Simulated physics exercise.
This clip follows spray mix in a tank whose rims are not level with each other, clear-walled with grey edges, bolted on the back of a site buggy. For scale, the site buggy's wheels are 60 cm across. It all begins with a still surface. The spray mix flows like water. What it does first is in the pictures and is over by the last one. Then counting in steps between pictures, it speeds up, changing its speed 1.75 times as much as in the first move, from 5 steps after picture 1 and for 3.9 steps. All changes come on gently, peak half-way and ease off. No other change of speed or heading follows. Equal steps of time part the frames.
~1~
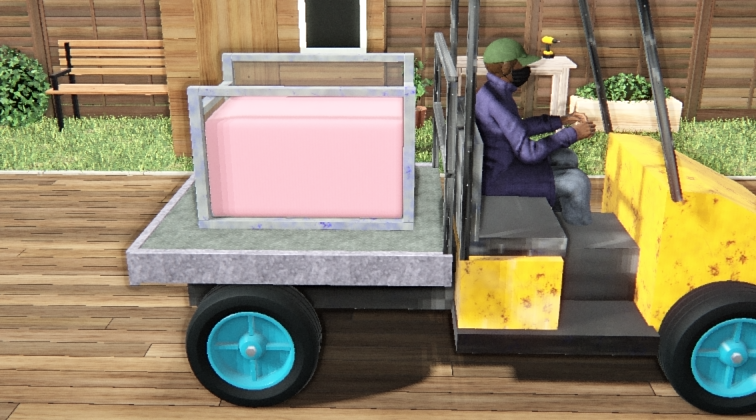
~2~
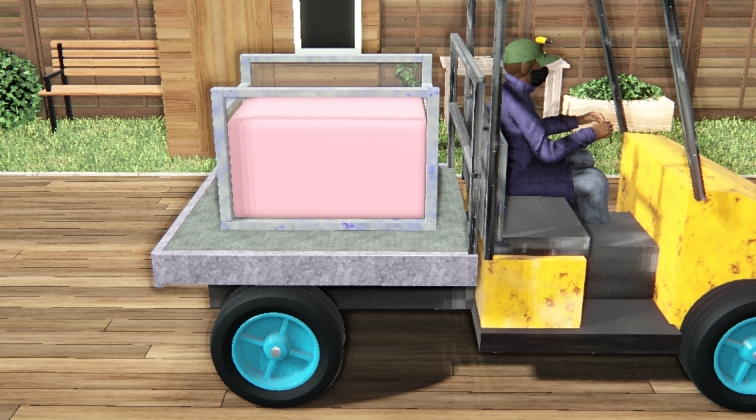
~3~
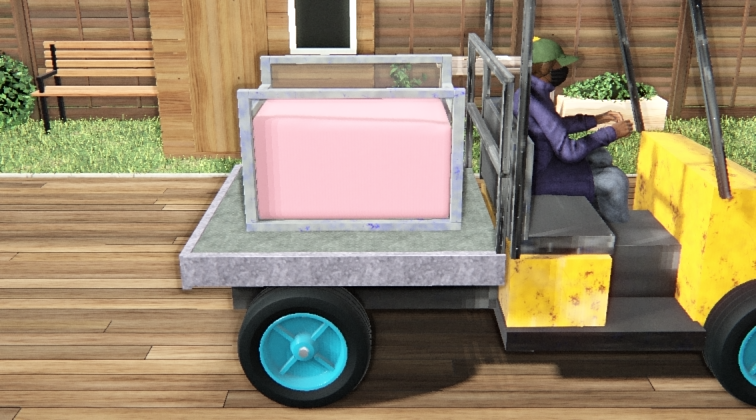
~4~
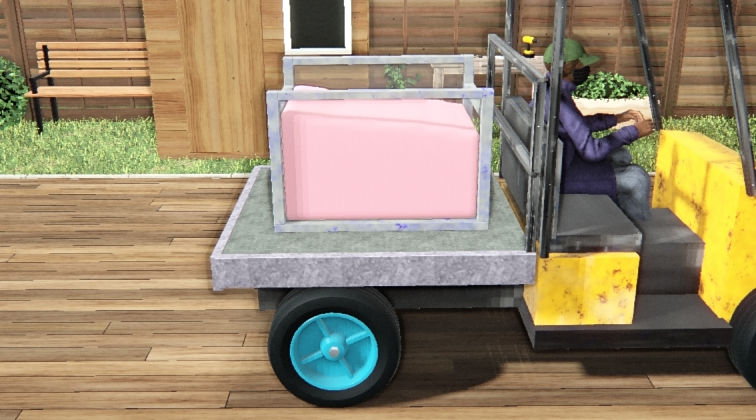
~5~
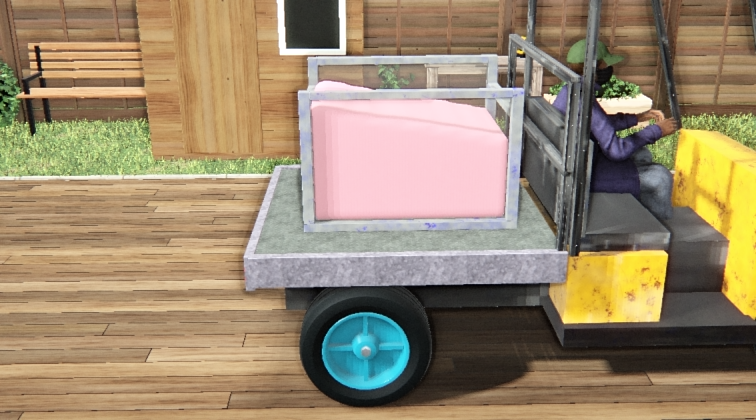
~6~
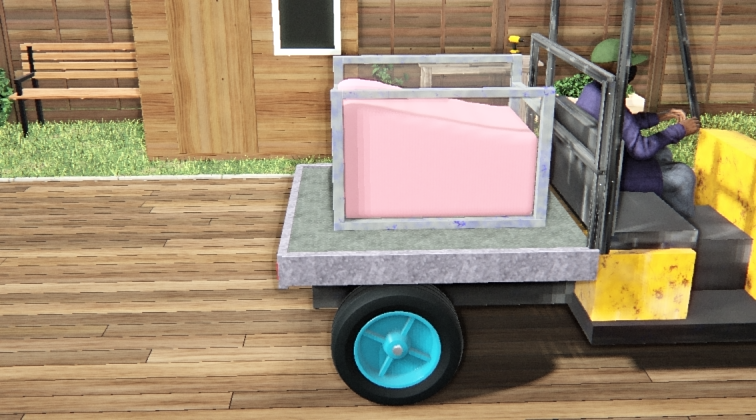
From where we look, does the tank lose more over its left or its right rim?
Over the left end.
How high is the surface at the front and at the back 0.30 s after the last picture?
About 36 cm in front and 54 cm behind.
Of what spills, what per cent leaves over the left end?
About 90 per cent.
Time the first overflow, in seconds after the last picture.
At about 0.4 s.
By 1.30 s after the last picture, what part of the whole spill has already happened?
About 80 per cent.
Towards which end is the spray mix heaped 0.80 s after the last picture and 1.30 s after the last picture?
At the front, then the back.
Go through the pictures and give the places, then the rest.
The spray mix reaches (387, 116) at the front end; it reaches (224, 115) at the back end; no slope yet; the front is on the right, levels are read along the near wall; built up higher, the far side, the near side; a wheel hub at (249, 356), in the first frame.
The spray mix reaches (410, 117) at the front end; it reaches (246, 117) at the back end; no slope yet, in the second frame.
The spray mix reaches (435, 118) at the front end; it reaches (271, 118) at the back end; hardly any slope, in the third frame.
The spray mix reaches (461, 128) at the front end; it reaches (298, 110) at the back end; it is heaped 7° towards the left end, in the fourth frame.
The spray mix reaches (490, 134) at the front end; it reaches (328, 103) at the back end; it is heaped 12° towards the left end, in the fifth frame.
The spray mix reaches (519, 133) at the front end; it reaches (359, 101) at the back end; it is heaped 12° towards the left end; a wheel hub at (398, 355), in the sixth frame.
Another 0.30 s on from the last picture, it stands 54 cm high behind and 37 cm in front; all of it is still inside.
Another 0.80 s on from the last picture, it stands 42 cm high behind and 55 cm in front; 2 per cent has gone over the left end.
Another 1.30 s on from the last picture, it stands 47 cm high behind and 43 cm in front; 2 per cent has gone over the left end.
Another 3.34 s on from the last picture, 2 per cent has gone over the left end; the right end has passed 0 per cent and the left end 2.
